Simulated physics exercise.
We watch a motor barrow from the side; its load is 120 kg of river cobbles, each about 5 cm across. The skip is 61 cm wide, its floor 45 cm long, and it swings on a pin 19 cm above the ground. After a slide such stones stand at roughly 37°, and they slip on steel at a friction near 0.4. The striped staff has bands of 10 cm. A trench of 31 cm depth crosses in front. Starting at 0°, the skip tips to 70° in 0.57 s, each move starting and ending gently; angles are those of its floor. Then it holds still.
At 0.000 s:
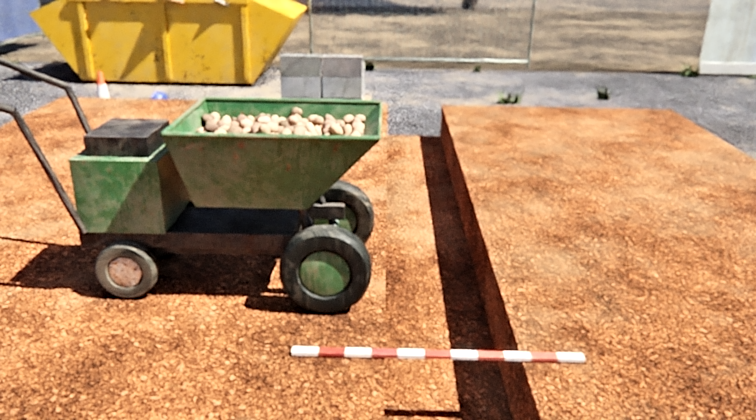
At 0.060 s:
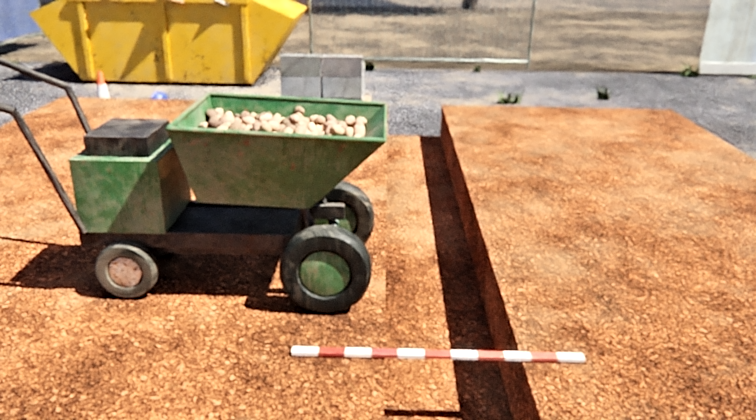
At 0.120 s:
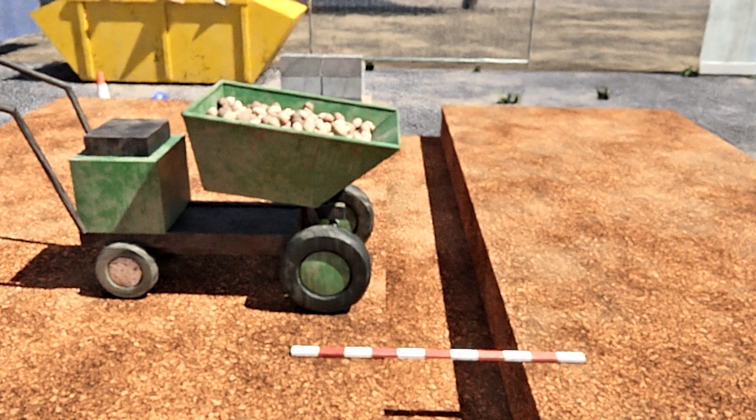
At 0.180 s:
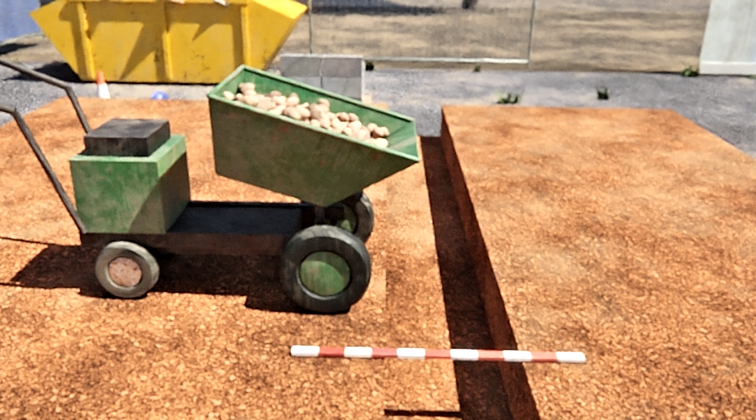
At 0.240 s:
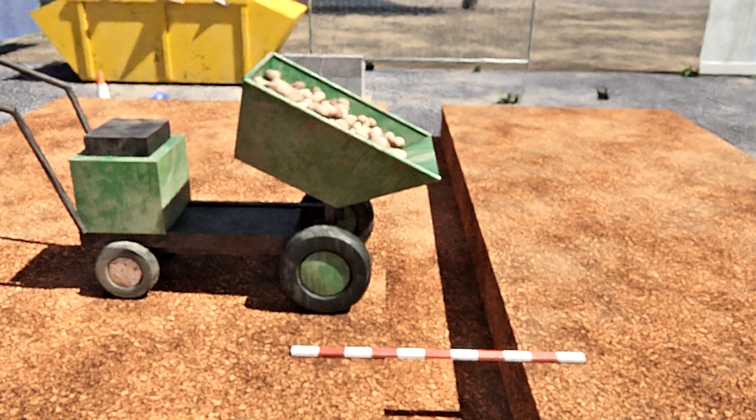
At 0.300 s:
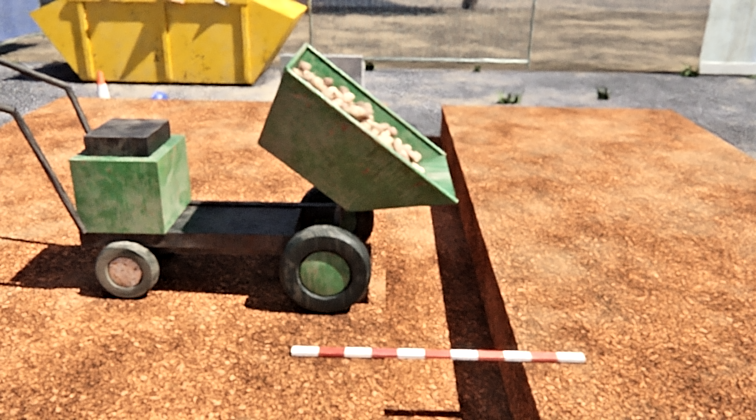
The green skip of a motor barrow tilts steeply to the right, carrying river cobbles.
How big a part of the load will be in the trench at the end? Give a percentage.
About 27 per cent.
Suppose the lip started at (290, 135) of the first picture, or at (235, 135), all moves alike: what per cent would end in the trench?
First some 95, then 90 per cent.
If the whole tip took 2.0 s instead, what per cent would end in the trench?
In that case some 55 per cent.
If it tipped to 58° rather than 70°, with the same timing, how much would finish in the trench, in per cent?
In that case some 35 per cent.
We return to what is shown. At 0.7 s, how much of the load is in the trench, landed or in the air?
About 10 per cent by then.
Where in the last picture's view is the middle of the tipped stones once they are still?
Near (550, 278).
After 0.4 s the floor is at 59°; 100 % in the skip; the foremost stones are at (455, 219).
After 0.7 s the floor is at 70°; 67 % in the skip, 9 % in the trench, 24 % past the trench; the foremost stones are at (553, 278).
After 1.0 s the floor is at 70°; 10 % in the skip, 16 % in the trench, 73 % past the trench; the foremost stones are at (728, 267).
After 3.0 s the floor is at 70°; 0 % in the skip, 27 % in the trench, 73 % past the trench; the foremost stones are past the picture's edge.
